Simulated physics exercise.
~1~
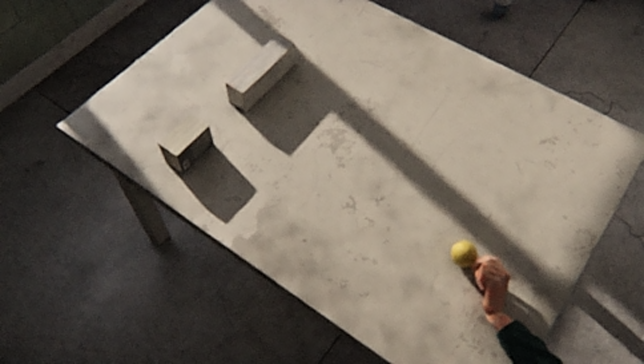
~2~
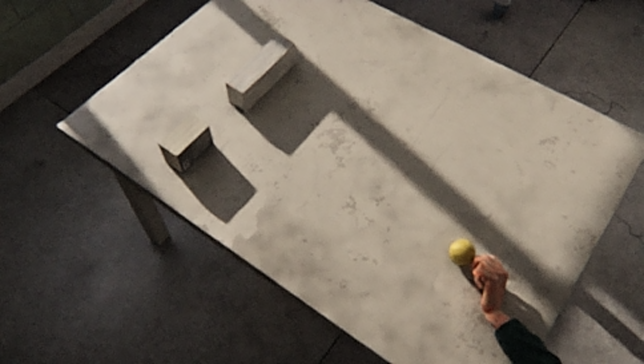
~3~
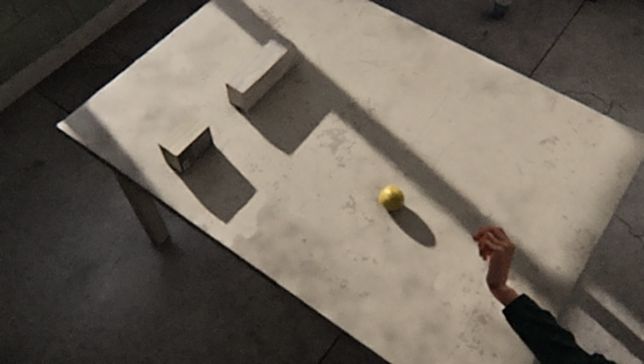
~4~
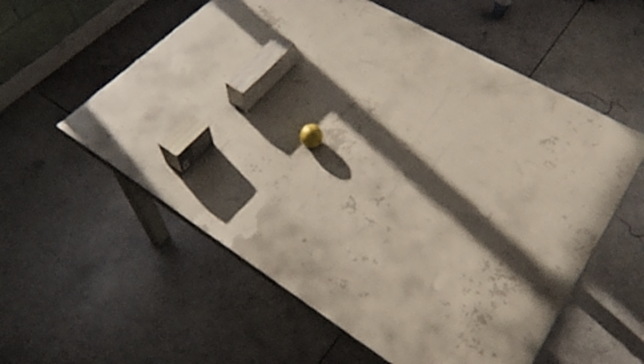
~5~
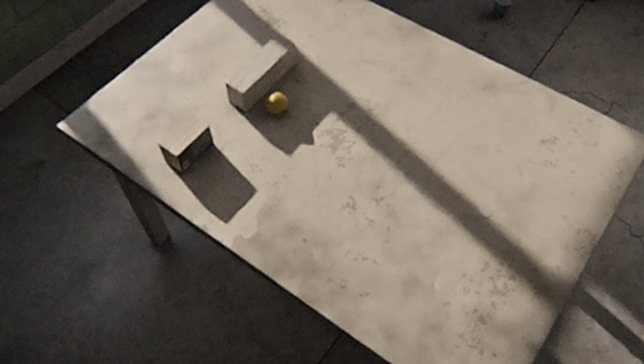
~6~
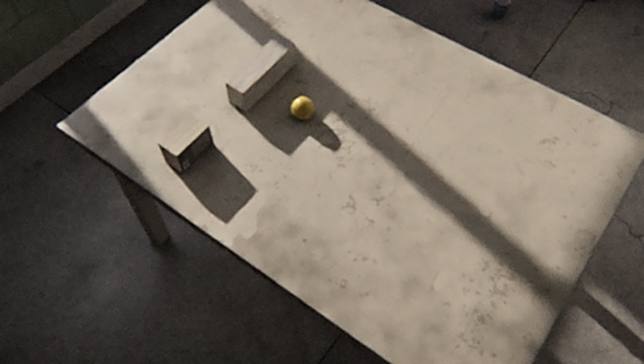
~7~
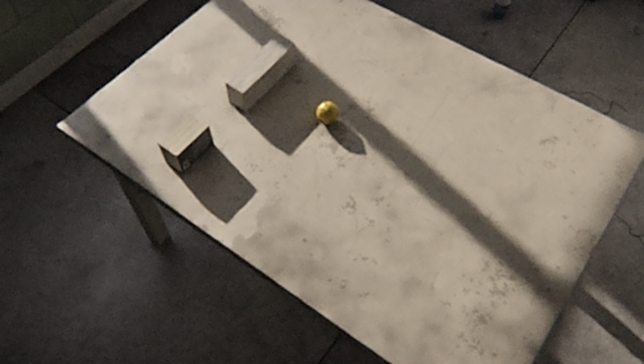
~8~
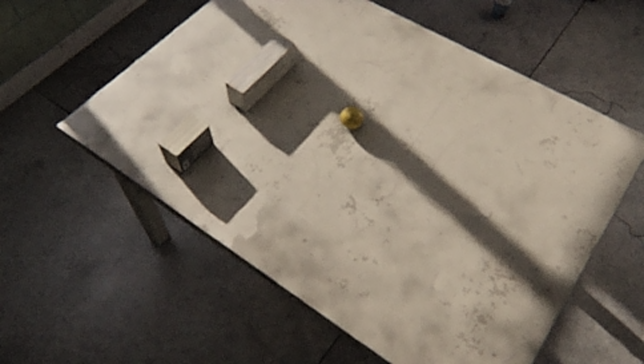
The clip shows a hand releasing a yellow lemon across a pale table toward the gap between two blocks, then drawing back out of view. The lemon travels left and up, hits the farther, whitish block, bounces off and moves back to the right without passing through.
